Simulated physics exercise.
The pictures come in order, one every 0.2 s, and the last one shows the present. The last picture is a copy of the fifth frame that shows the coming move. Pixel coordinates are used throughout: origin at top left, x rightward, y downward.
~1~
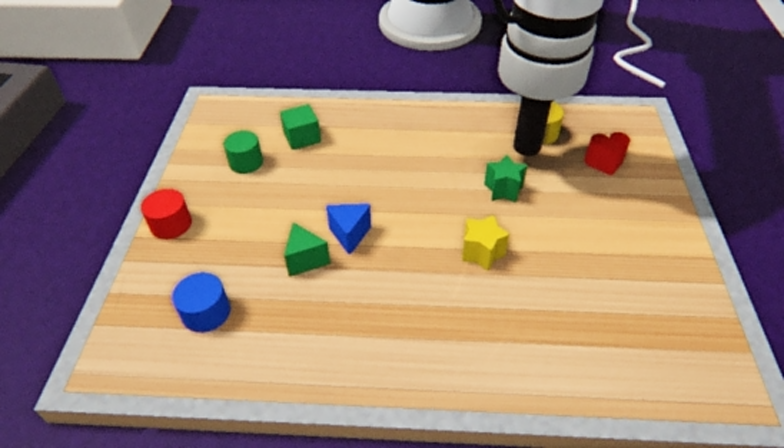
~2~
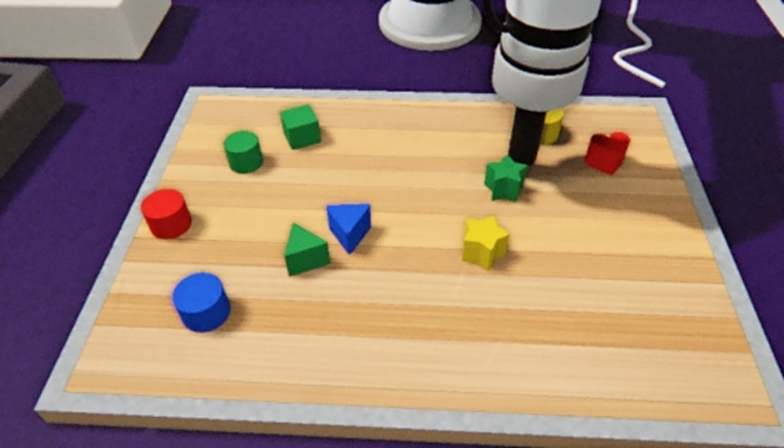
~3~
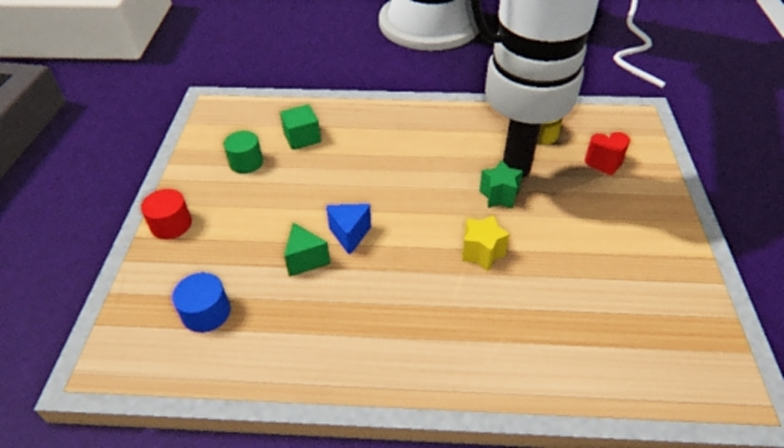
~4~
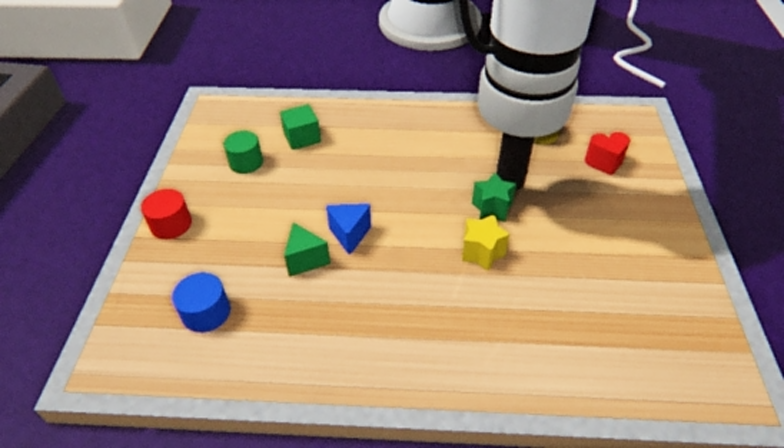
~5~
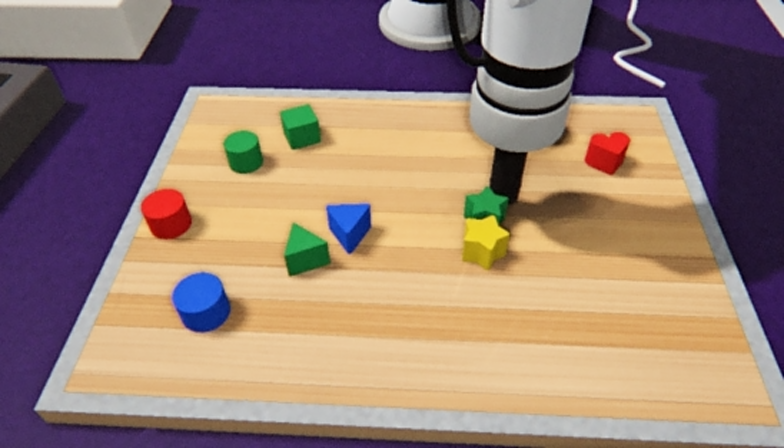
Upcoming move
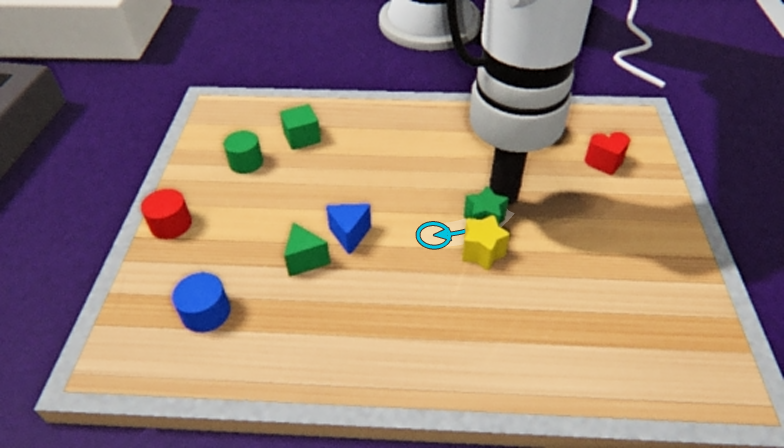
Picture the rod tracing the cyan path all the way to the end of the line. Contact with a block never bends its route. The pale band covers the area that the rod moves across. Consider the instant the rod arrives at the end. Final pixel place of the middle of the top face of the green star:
It will likely be found at (428, 236).
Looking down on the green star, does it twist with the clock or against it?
Watching from overhead, you'd notice the green star rotating counter-clockwise.
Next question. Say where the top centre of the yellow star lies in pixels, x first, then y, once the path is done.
My estimate: (462, 261).
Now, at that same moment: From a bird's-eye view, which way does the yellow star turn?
Viewed from the top, it goes anticlockwise.
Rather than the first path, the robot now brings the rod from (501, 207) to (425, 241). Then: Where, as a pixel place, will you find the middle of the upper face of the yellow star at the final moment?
The centre of its top face lies at (469, 262).
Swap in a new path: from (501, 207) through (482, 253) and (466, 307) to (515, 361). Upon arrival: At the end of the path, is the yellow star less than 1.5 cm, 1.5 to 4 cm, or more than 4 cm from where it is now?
More than 4 cm.
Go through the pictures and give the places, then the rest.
The first picture shows rod's lower end at (527, 148); blue three-sided block at (348, 214); yellow star at (485, 231); green star at (508, 168).
The second picture shows rod at (522, 158); blocks still.
The third picture shows rod at (516, 170); green star at (503, 174).
The fourth picture shows rod at (510, 182); green star at (495, 187).
The fifth picture shows rod at (503, 196); blue three-sided block at (348, 214); yellow star at (485, 231); green star at (487, 201).
Drawn move, from (501, 207) by way of (485, 222) and (462, 232) to (434, 235).
The first path, step by step. Halfway along, rod at (476, 217); yellow star at (470, 256), turned 30° anticlockwise; green star at (458, 223).
At the end, rod at (434, 224); blue three-sided block still; yellow star at (462, 261), turned 70° anticlockwise; green star at (428, 236), turned 30° anticlockwise.
